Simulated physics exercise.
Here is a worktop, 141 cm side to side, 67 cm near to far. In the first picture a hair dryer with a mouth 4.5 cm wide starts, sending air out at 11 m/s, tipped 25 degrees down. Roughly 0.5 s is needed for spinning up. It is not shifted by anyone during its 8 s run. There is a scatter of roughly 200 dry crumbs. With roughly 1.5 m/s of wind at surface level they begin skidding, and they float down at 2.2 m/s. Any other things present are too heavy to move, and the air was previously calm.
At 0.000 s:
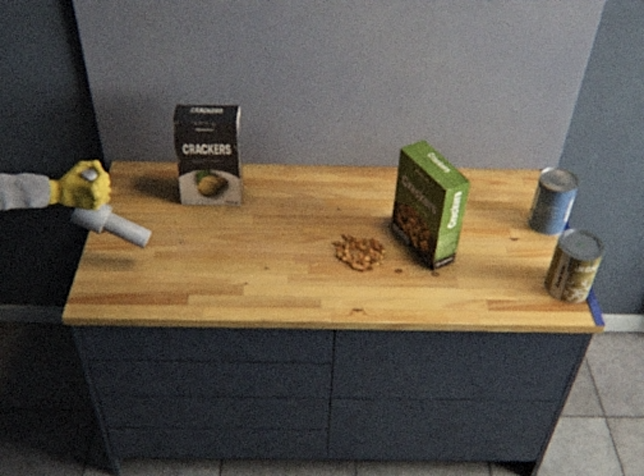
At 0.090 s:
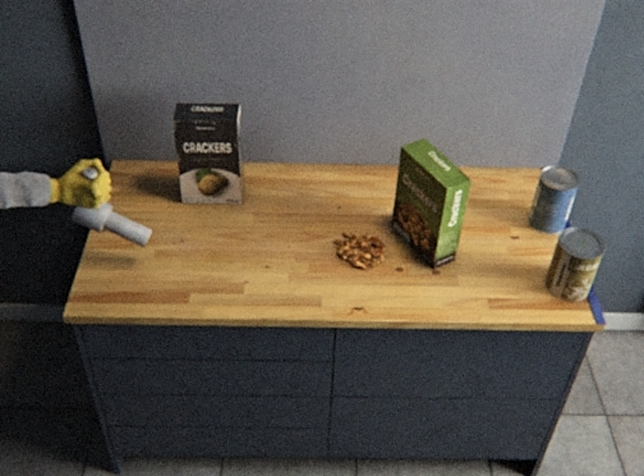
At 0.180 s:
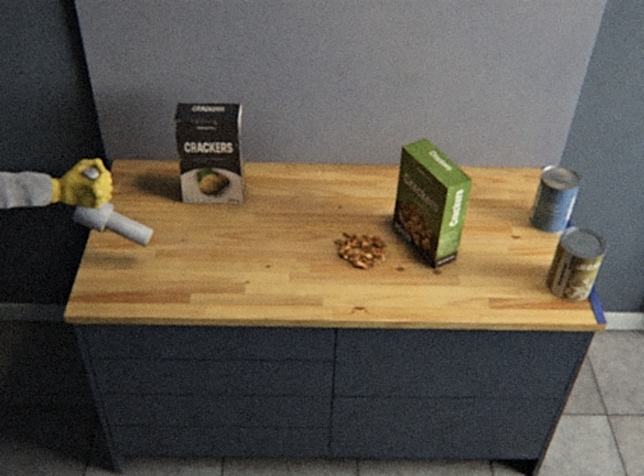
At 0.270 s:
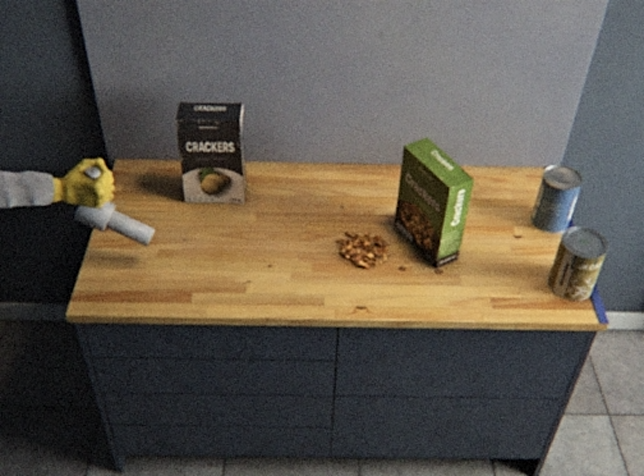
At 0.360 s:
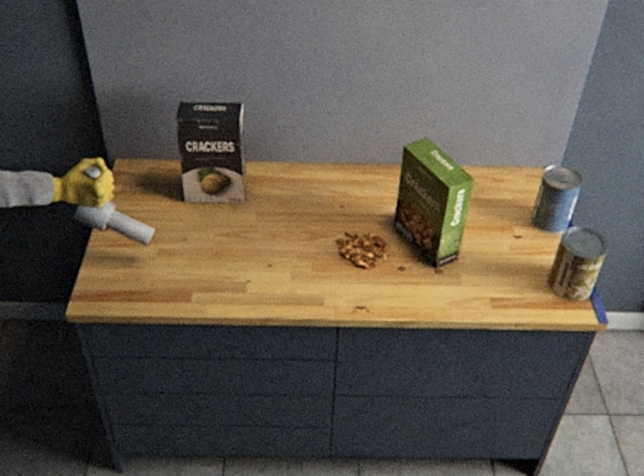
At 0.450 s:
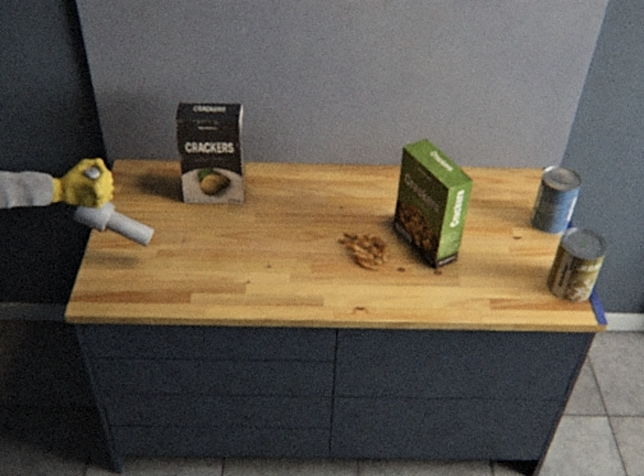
A yellow-gloved hand in a pale sleeve holds a light grey hair dryer at the left edge of a wooden worktop over dark drawers, seen from above and in front. A black crackers box stands at back left, a green carton right of centre beside brown crumbs, and two cans at right. The hand stays still, the view shifts very slightly, and lastly some crumbs stir, slightly changing the pile's shape.
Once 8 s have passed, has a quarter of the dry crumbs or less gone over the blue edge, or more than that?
I'd predict that edge sees at most a quarter go past.
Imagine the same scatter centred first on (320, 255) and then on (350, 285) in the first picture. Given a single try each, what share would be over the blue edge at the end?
15 and 40 in a hundred, respectively.
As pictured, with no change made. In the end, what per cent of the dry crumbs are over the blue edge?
About 10 %.
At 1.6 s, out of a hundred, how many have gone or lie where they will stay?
My guess would be around 50 %.
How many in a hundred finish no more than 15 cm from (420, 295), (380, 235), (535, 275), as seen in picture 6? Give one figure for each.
25 %, 60 %, 15 %.
After 1.6 s the count stands so, 6 % are over the blue edge; the middle of those still in play is near (414, 243).
After 2.6 s the count stands so, 7 % are over the blue edge; the middle of those still in play is near (414, 246).
After 4.4 s the count stands so, 8 % are over the blue edge; the middle of those still in play is near (414, 246).
After 8.0 s, at the end, 9 % are over the blue edge; the middle of those still in play is near (414, 247).
